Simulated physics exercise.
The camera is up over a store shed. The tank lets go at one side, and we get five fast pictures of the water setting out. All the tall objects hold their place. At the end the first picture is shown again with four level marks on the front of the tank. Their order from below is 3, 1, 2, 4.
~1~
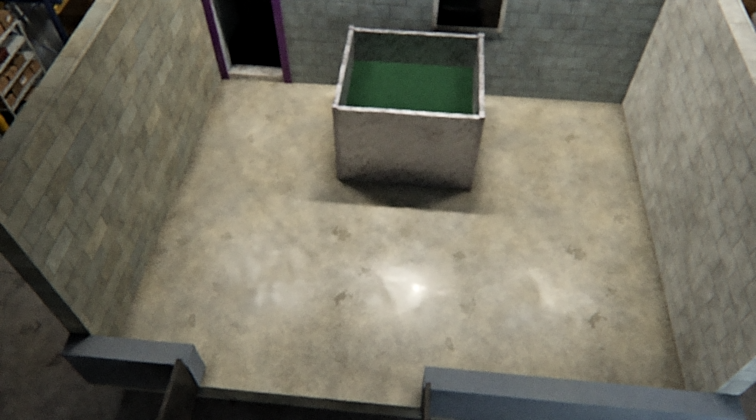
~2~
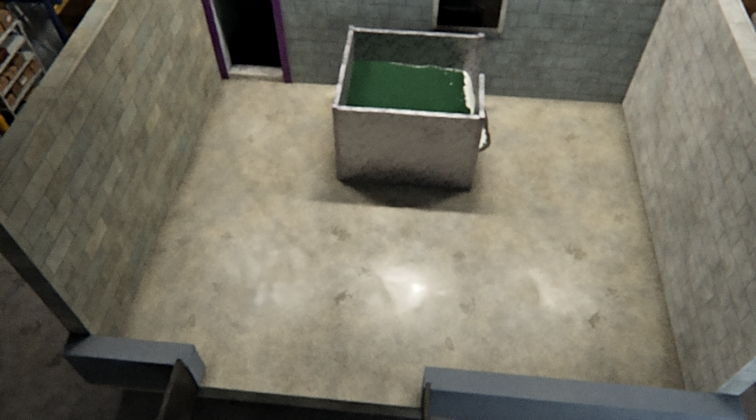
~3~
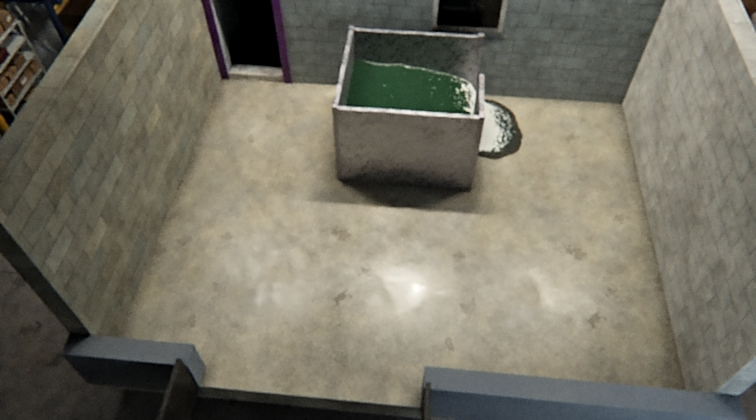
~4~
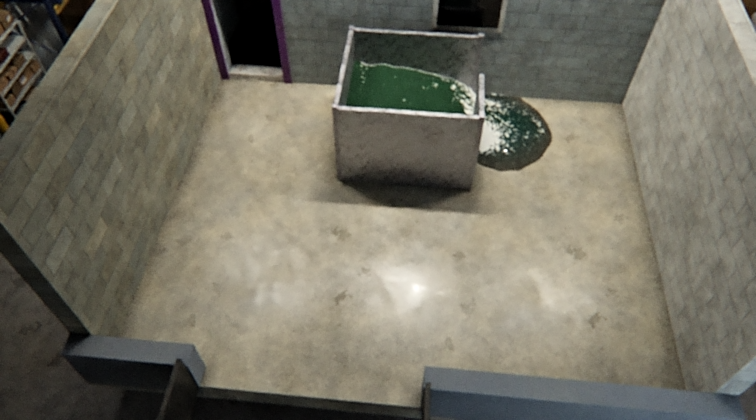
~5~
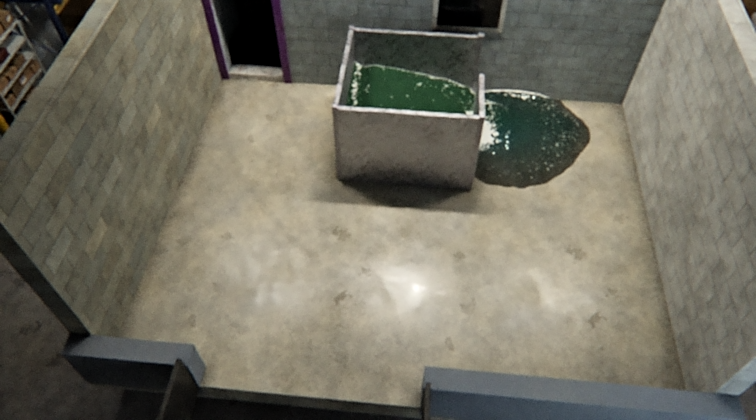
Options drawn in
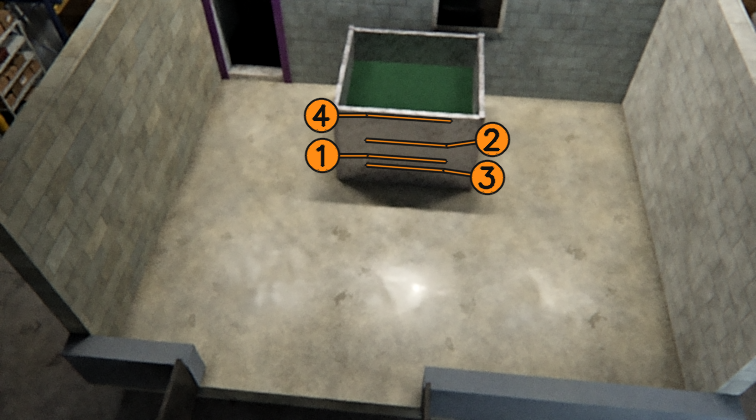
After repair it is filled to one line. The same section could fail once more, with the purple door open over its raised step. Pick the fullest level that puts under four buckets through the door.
2.
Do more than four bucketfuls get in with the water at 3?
No, that is safe.
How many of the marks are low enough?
Three of them.
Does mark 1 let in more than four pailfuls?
No, that is safe.
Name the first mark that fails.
Here it is mark 4.
On the marked copy, 1 at (405, 158); 2 at (406, 143); 3 at (405, 167); 4 at (408, 118); from the bottom up 3, 1, 2, 4.
If 1 is chosen, nothing gets over.
If 2 is chosen, a bucket or two gets in.
If 3 is chosen, nothing gets over.
If 4 is chosen, about 13 bucketfuls get in.
